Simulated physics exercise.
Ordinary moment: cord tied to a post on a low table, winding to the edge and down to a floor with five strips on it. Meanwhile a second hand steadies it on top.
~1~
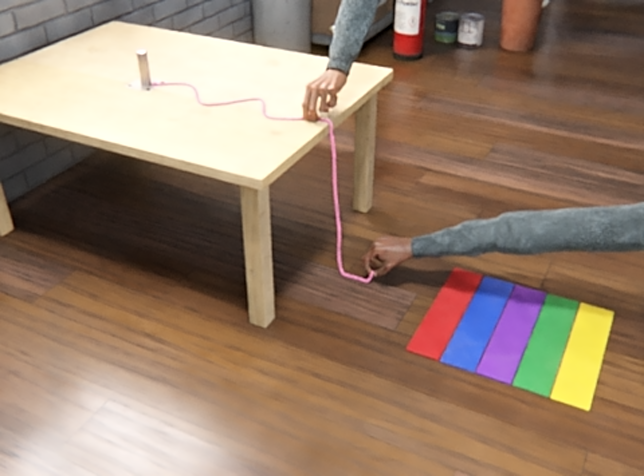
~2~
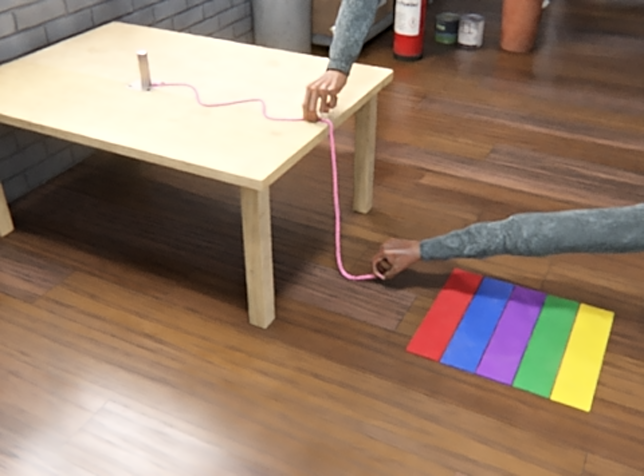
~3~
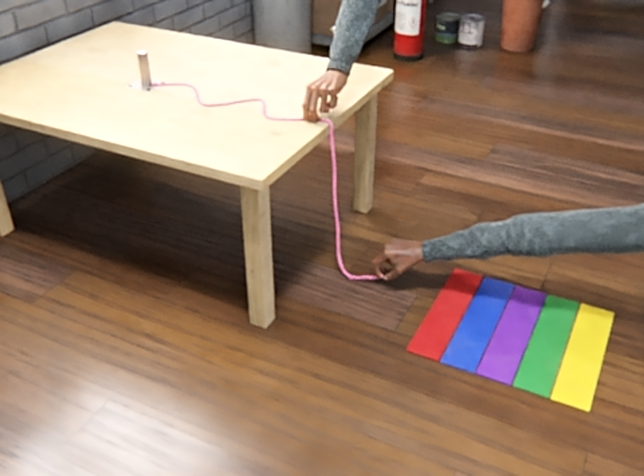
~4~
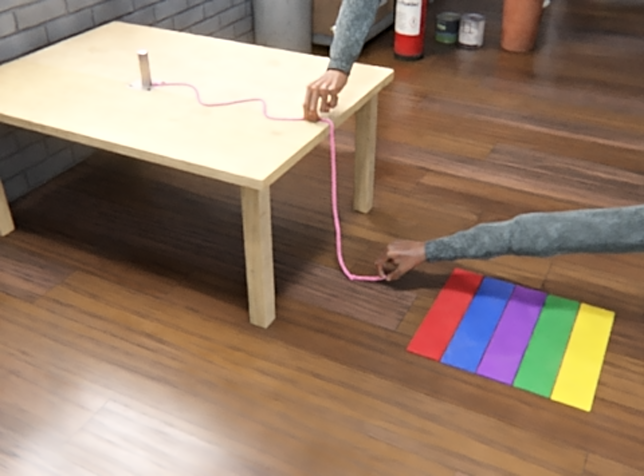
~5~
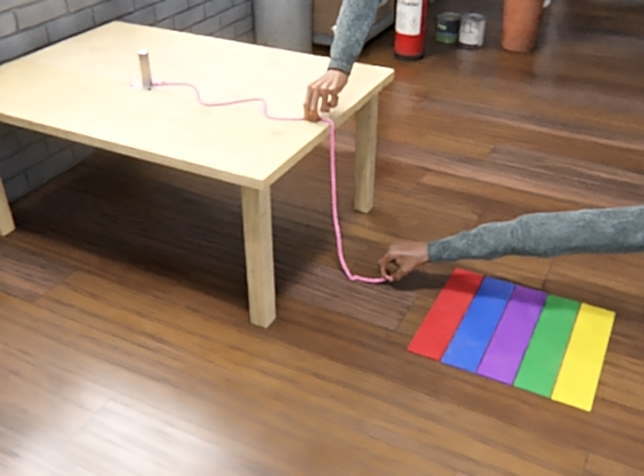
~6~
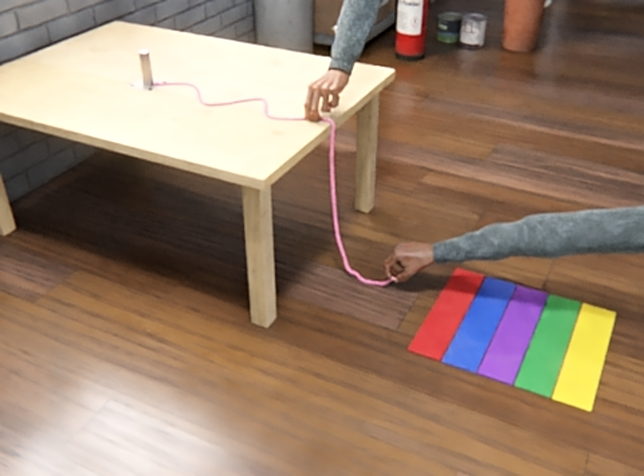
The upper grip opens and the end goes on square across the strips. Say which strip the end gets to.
It gets to the green strip.
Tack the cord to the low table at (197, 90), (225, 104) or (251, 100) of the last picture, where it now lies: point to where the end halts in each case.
Taking the tries in turn: (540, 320), (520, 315) and (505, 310).
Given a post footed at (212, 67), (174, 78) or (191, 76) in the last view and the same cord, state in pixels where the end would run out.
Estimated pixels per try: (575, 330); (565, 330); (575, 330).
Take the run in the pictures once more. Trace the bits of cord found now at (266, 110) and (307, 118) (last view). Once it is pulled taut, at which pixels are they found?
End: (307, 117) and then (352, 147).
A little later, end near (477, 303); over blue.
Next, end near (522, 316); over purple.
When it is tight, end near (549, 324); over green. The end stops over the green strip.
